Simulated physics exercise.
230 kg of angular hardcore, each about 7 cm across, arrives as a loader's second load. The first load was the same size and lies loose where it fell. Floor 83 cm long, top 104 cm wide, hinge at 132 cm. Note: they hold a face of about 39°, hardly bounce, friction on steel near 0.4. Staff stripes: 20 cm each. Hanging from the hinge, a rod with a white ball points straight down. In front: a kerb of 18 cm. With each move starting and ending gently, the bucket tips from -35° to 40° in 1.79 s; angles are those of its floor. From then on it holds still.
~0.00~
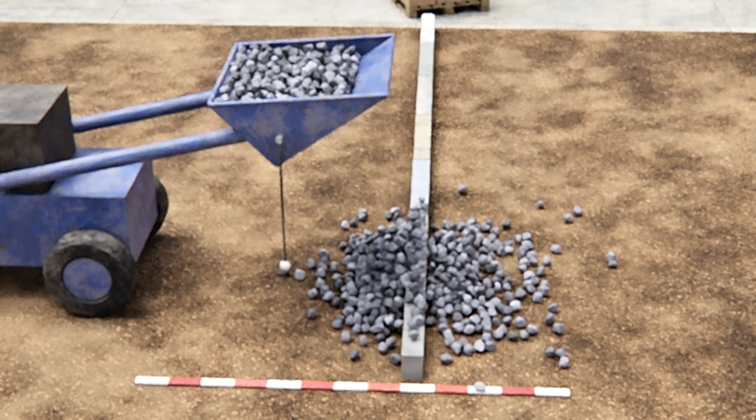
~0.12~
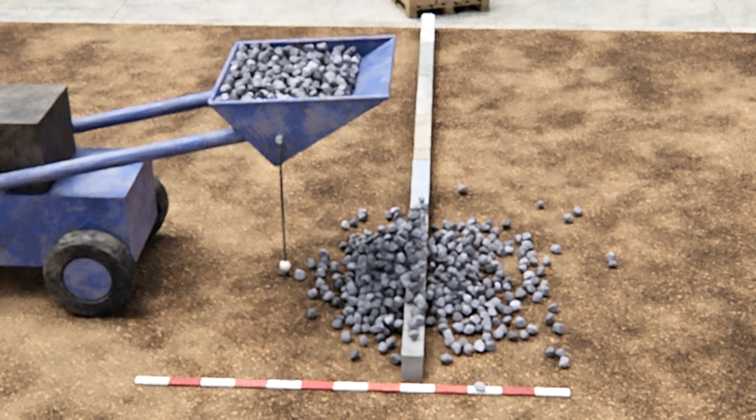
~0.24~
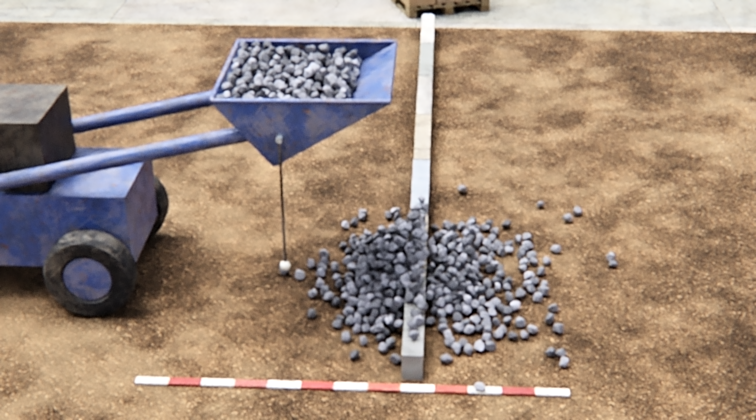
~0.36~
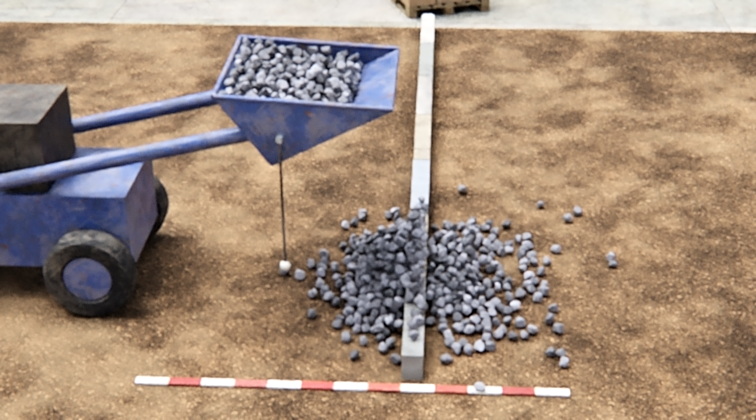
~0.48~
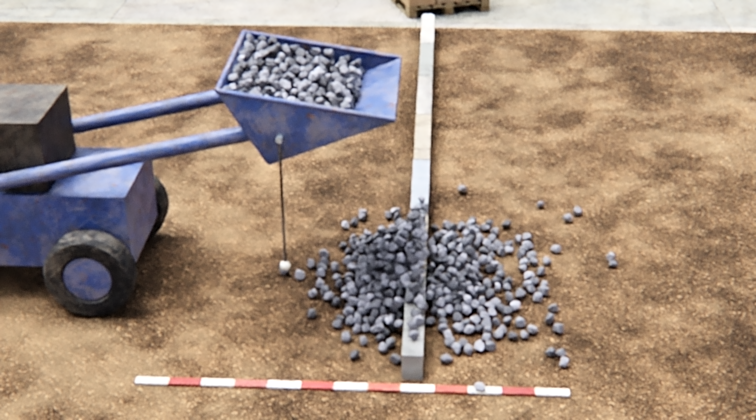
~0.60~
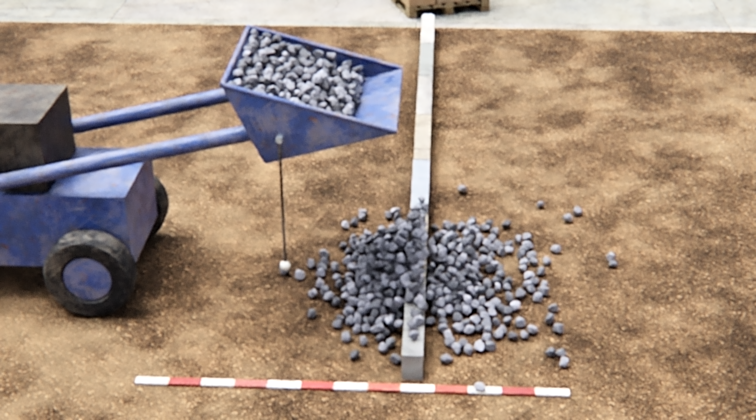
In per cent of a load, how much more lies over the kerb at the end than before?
Some 59 per cent more.
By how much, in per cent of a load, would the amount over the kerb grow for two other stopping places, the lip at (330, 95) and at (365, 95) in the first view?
Roughly 0 per cent, then 30 per cent.
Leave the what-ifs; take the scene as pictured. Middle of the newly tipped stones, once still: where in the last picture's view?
In the last view, somewhere near (435, 265).
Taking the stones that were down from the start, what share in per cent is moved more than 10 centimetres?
Close to 5 per cent.
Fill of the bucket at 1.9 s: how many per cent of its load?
It keeps some 45 percent of its load.
After 1.3 s the floor is at 28°; in per cent of one load, 100 in the bucket, 59 on this side of the kerb, 41 over the kerb; the foremost stones are at (573, 258).
After 1.9 s the floor is at 40°; in per cent of one load, 46 in the bucket, 112 on this side of the kerb, 42 over the kerb; the foremost stones are at (573, 258).
After 2.2 s the floor is at 40°; in per cent of one load, 6 in the bucket, 121 on this side of the kerb, 73 over the kerb; the foremost stones are at (573, 258).
After 4.7 s the floor is at 40°; in per cent of one load, 0 in the bucket, 101 on this side of the kerb, 99 over the kerb; the foremost stones are at (602, 252). Net gain over the kerb, 59.
